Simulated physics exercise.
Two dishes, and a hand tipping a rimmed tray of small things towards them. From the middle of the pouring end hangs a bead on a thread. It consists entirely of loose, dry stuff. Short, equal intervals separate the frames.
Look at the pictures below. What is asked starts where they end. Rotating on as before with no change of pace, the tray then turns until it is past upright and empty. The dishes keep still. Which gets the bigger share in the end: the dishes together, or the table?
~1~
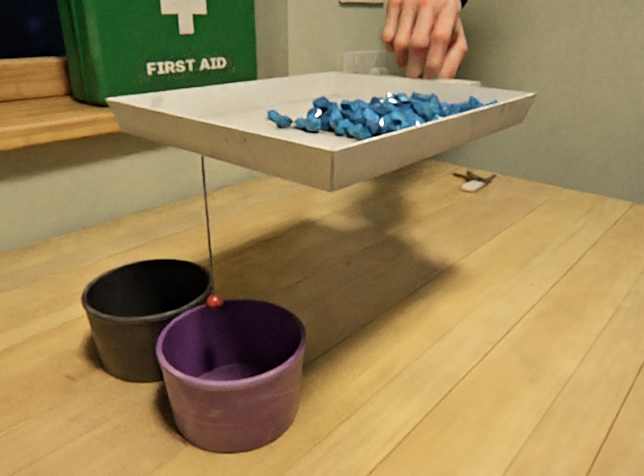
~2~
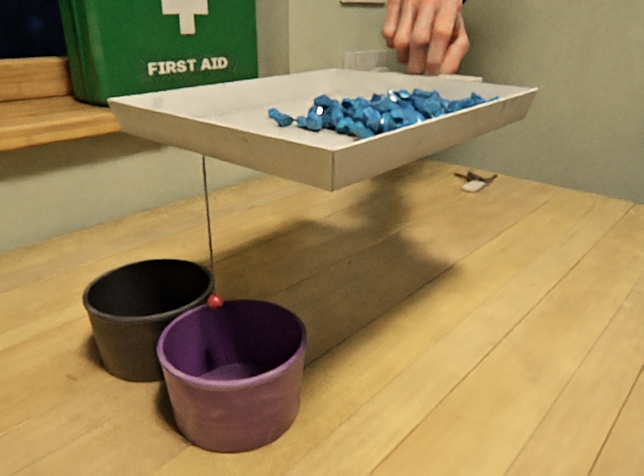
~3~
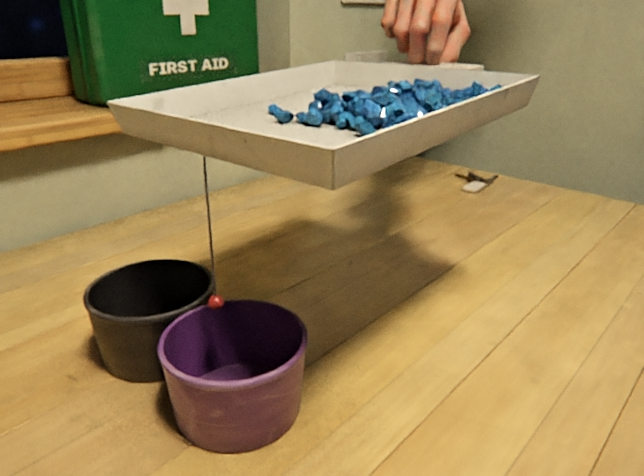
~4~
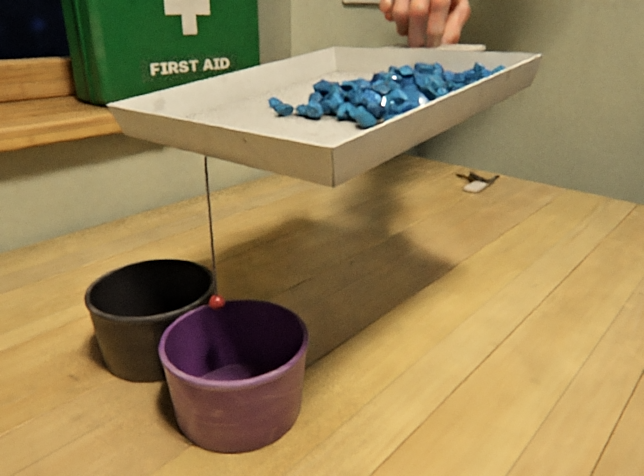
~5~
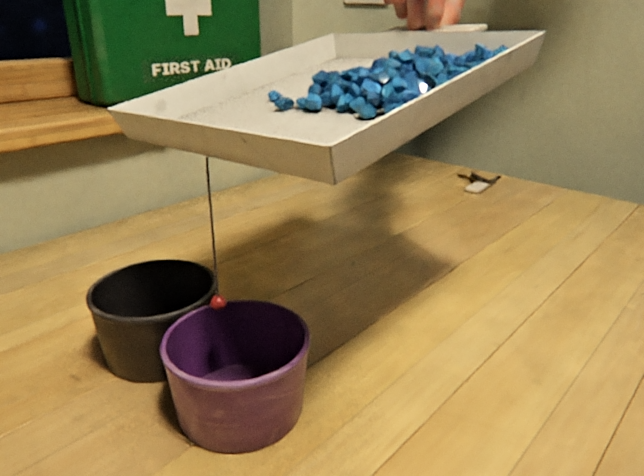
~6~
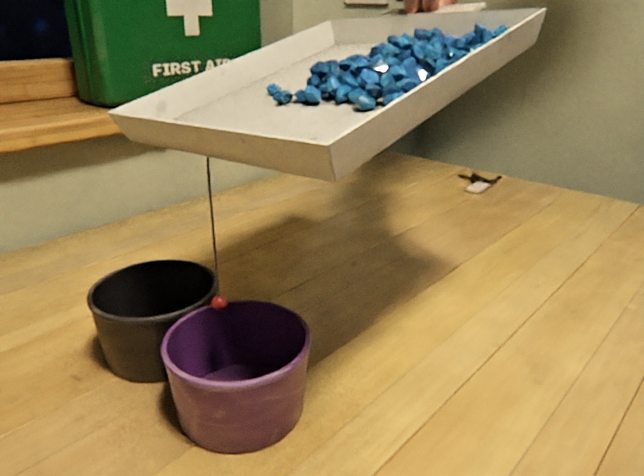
Mostly wasted.
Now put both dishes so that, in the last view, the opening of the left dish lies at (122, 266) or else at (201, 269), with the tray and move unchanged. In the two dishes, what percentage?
Roughly 20 per cent, and 0 per cent.
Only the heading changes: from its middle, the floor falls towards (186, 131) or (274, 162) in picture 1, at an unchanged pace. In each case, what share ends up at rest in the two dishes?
In order, some 80 % and some 10 %.
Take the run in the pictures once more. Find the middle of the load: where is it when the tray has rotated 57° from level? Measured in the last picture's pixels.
I'd put the middle close to (194, 112).
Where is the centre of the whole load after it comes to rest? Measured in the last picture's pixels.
I'd put the middle somewhere around (102, 413).
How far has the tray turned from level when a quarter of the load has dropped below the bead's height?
It is at around 75 degrees.
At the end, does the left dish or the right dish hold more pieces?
That's going to be the left-positioned one.
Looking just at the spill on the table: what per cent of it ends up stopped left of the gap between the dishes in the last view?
It comes out at roughly 90 percent.
Shortly afterwards, tray tipped steeply; all but a few on the tray; only a few in the air.
Next, tray tipped right over; near two thirds on the tray; a little in the left dish; near a third outside both.
Some moments later, tray tipped past a quarter turn; a little in the right dish; near a quarter in the left dish; near two thirds outside both.
In the end, tray tipped past a quarter turn; a little in the right dish; near a quarter in the left dish; near two thirds outside both.
